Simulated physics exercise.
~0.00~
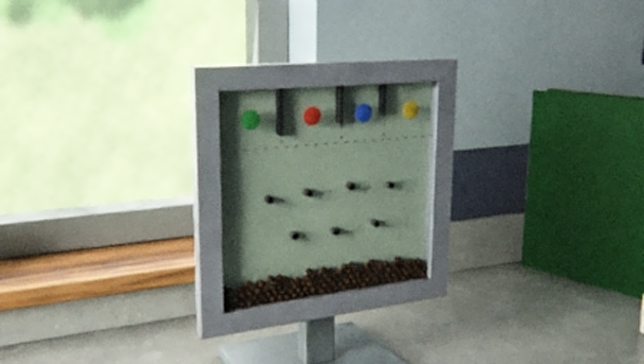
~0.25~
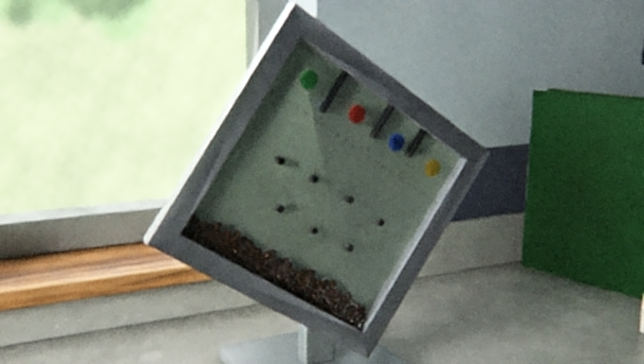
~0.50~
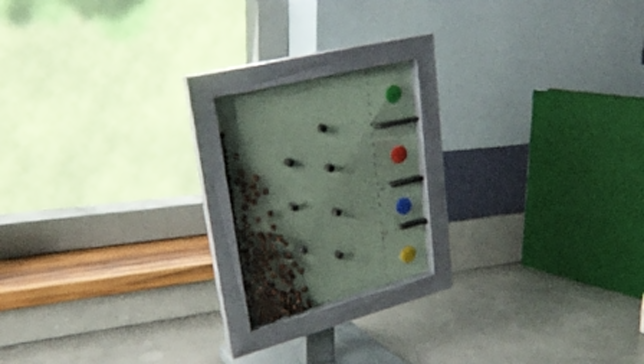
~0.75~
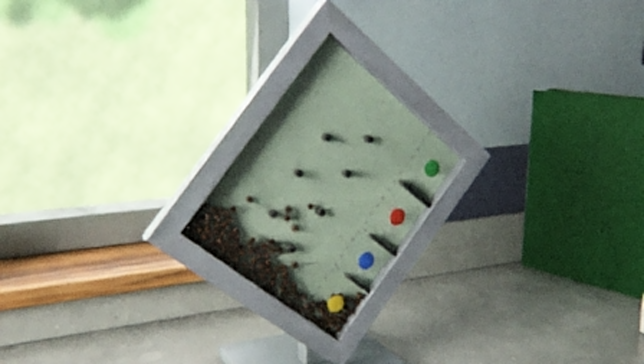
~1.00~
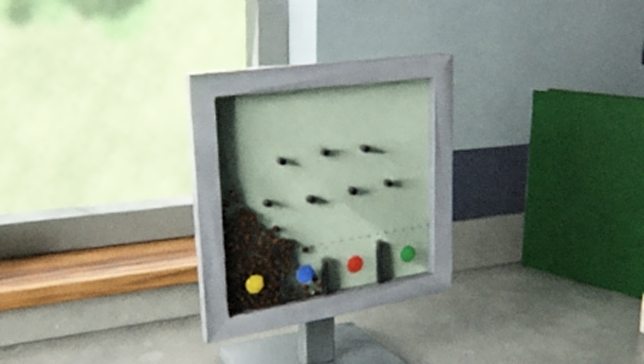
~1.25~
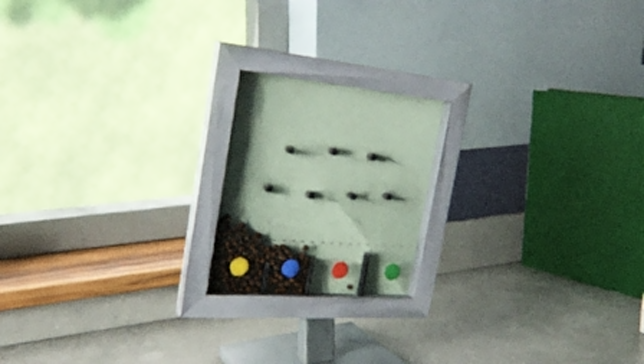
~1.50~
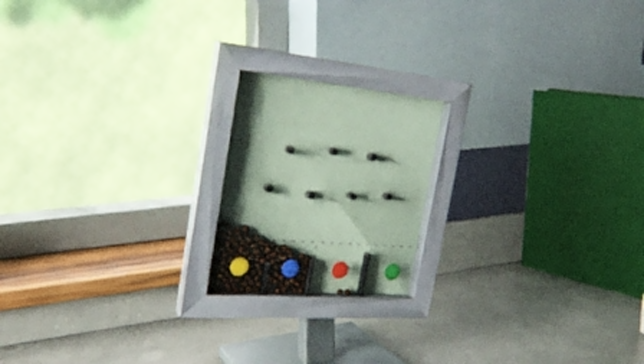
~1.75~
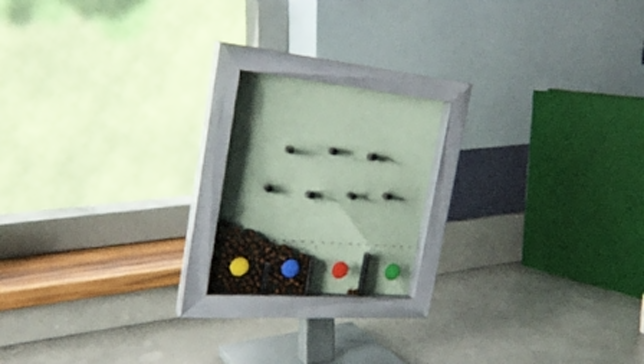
A framed box turns clockwise until upside down, and dark beads settle around yellow and blue stickers.
